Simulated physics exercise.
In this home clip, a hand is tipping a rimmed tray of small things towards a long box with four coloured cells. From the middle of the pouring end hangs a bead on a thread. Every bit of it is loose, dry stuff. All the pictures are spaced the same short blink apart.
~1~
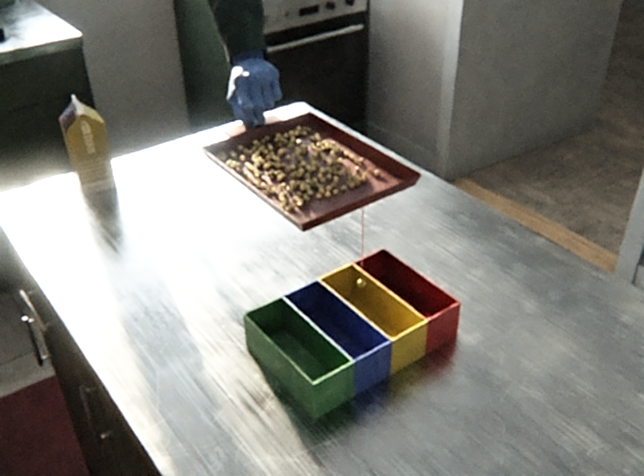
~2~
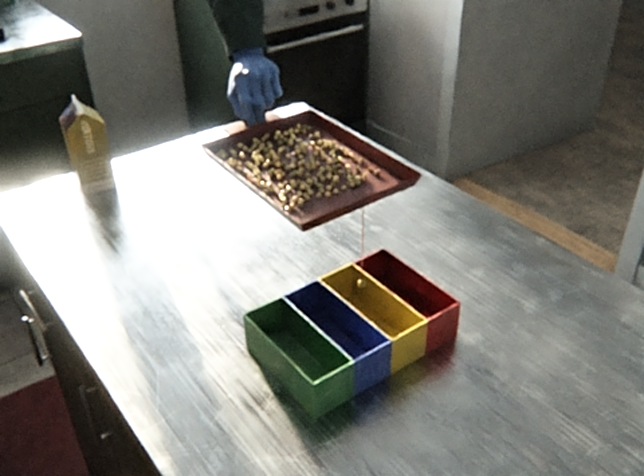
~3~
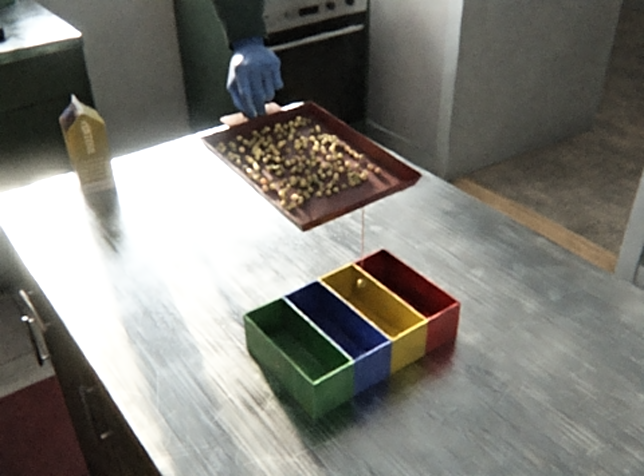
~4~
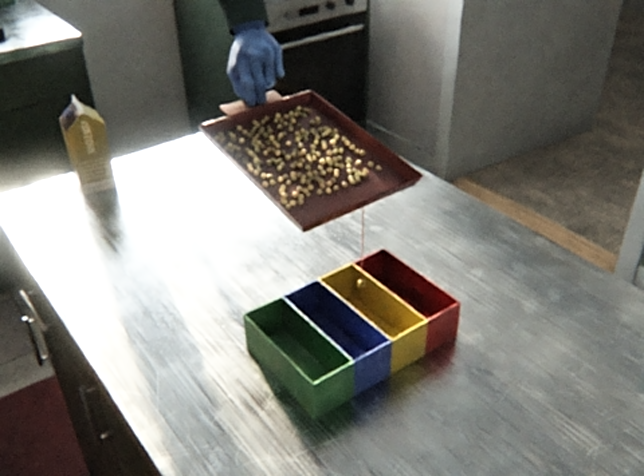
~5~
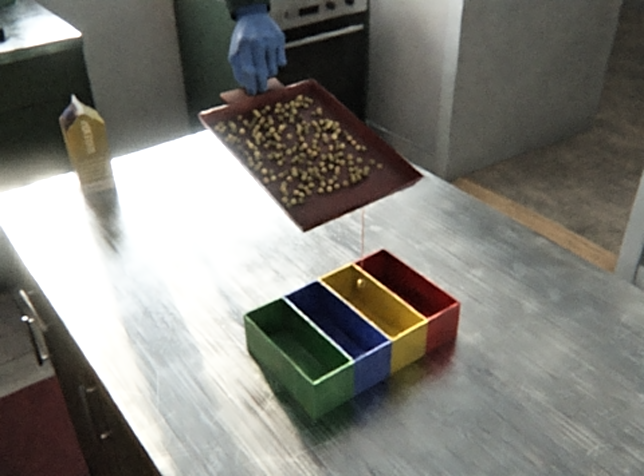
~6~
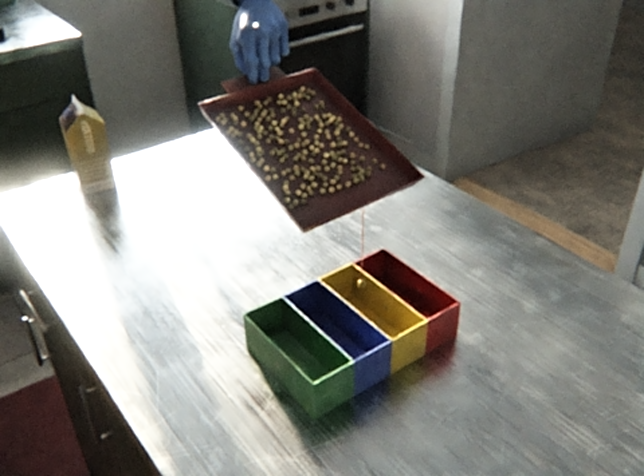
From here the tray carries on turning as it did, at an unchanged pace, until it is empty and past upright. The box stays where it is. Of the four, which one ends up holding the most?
The blue one.
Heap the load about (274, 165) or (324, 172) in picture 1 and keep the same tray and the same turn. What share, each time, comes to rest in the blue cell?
Respectively 50 and 40 per cent.
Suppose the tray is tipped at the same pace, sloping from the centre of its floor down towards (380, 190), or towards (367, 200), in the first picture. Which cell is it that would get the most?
Try A: The cell in red / try B: Red.
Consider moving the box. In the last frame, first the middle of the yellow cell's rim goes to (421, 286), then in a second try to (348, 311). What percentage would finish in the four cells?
About 80 per cent, then about 90 per cent.
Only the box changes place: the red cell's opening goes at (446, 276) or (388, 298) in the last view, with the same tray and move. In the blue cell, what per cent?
First position: Some 30 %; second position: Some 20 %.
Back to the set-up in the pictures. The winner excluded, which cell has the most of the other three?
It's the yellow one that ends up second.
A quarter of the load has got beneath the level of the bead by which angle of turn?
It's turned some 95 degrees by then.
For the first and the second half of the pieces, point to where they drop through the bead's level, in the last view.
(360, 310) first, (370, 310) later.
Soon, tray tipped steeply; most on the tray; a stray few in the blue cell; a stray few in the yellow cell; a stray few in the green cell; a small part falling or outside the box.
A while on, tray tipped right over; a small part on the tray; about a quarter in the blue cell; a small part in the yellow cell; a small part in the red cell; a small part in the green cell; about half falling or outside the box.
Towards the end, tray tipped past a quarter turn; about half in the blue cell; about a quarter in the yellow cell; about a quarter in the red cell; a small part in the green cell; a stray few falling or outside the box.
Finally, tray tipped past a quarter turn; about half in the blue cell; about a quarter in the yellow cell; about a quarter in the red cell; a small part in the green cell; a stray few outside the box.
